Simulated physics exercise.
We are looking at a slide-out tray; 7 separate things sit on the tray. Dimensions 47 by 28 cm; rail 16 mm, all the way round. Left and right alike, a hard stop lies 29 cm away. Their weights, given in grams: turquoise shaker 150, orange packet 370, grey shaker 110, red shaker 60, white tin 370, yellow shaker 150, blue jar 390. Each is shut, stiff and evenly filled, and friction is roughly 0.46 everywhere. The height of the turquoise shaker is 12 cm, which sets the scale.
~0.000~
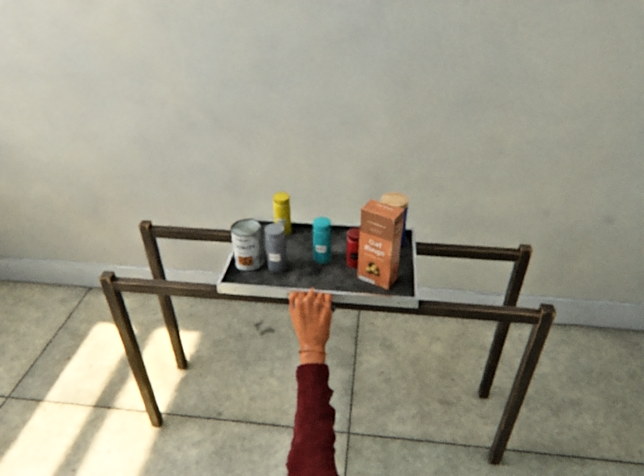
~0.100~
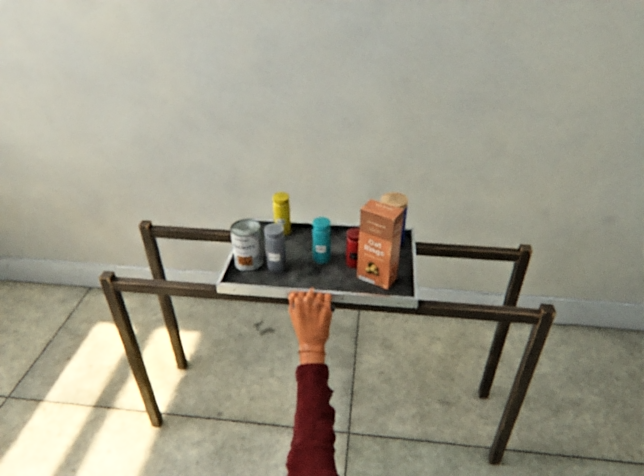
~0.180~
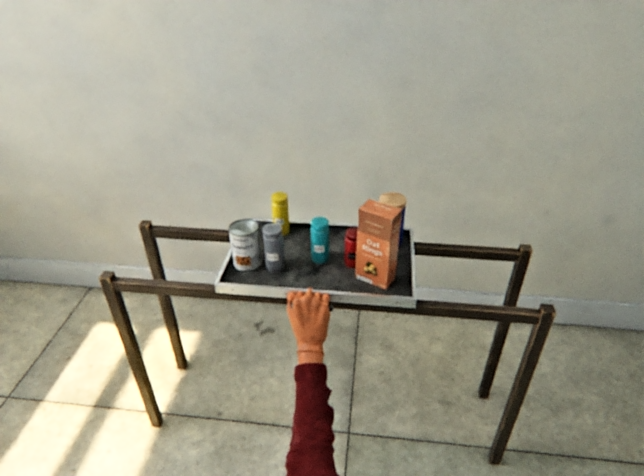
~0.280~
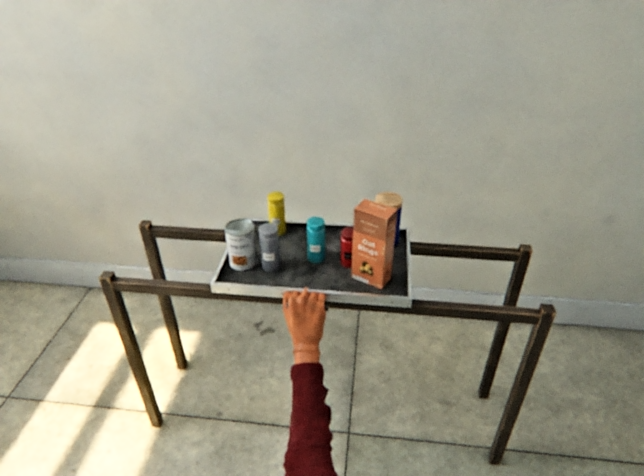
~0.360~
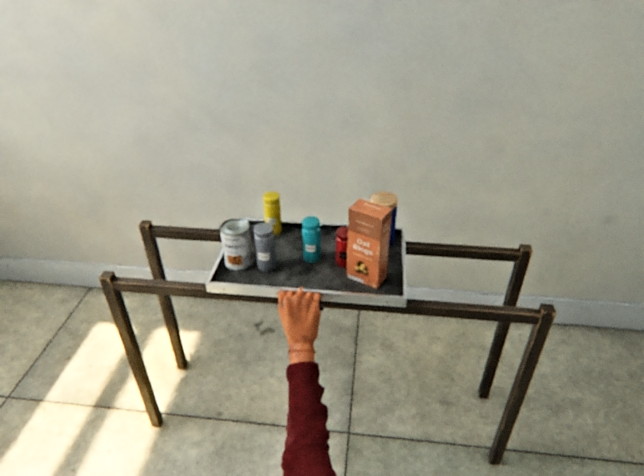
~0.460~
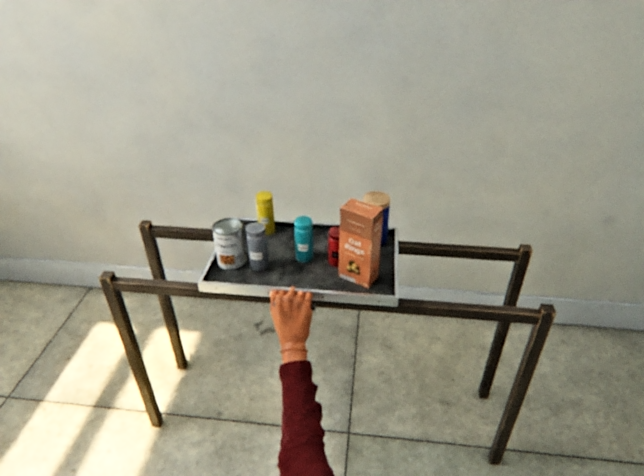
A dark tray with a pale rim rests across two brown wooden rails above a tiled floor, seen from in front and slightly above against a plain grey wall. On it stand a white tin, grey, yellow, turquoise and red containers, and a tall orange packet at right partly hiding a blue jar. A red-sleeved arm grips the front edge and, after barely moving, slides everything slightly left under a still camera.
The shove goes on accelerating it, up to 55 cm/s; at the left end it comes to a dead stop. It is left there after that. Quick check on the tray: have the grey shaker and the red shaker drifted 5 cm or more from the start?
Check: Grey shaker not drifted; red shaker not drifted.
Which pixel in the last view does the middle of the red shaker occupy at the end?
You'll find it at about (237, 240).
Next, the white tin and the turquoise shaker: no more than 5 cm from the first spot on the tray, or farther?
First the white tin: It stays in position; then the turquoise shaker: It departs its position.
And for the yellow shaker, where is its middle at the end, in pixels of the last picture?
Its middle settles close to pixel (155, 213).
Around 1.16 s, tray has slid 29 cm left; grey shaker at 9° to upright near (157, 239); red shaker shifted 2 cm near (236, 240); yellow shaker at 10° to upright.
Around 1.26 s, tray has slid 29 cm left; red shaker shifted 2 cm near (237, 240); yellow shaker at 23° to upright; turquoise shaker at 22° to upright.
Around 1.56 s, tray has slid 29 cm left; grey shaker at 8° to upright near (157, 241); red shaker shifted 2 cm near (237, 240); turquoise shaker on its side.
Finally (3.1 s), on their side or leaning hard on the tray, turquoise shaker and yellow shaker; the other 5 still in place (within 5 cm). In the last view, grey shaker near (160, 241), red shaker near (237, 240).
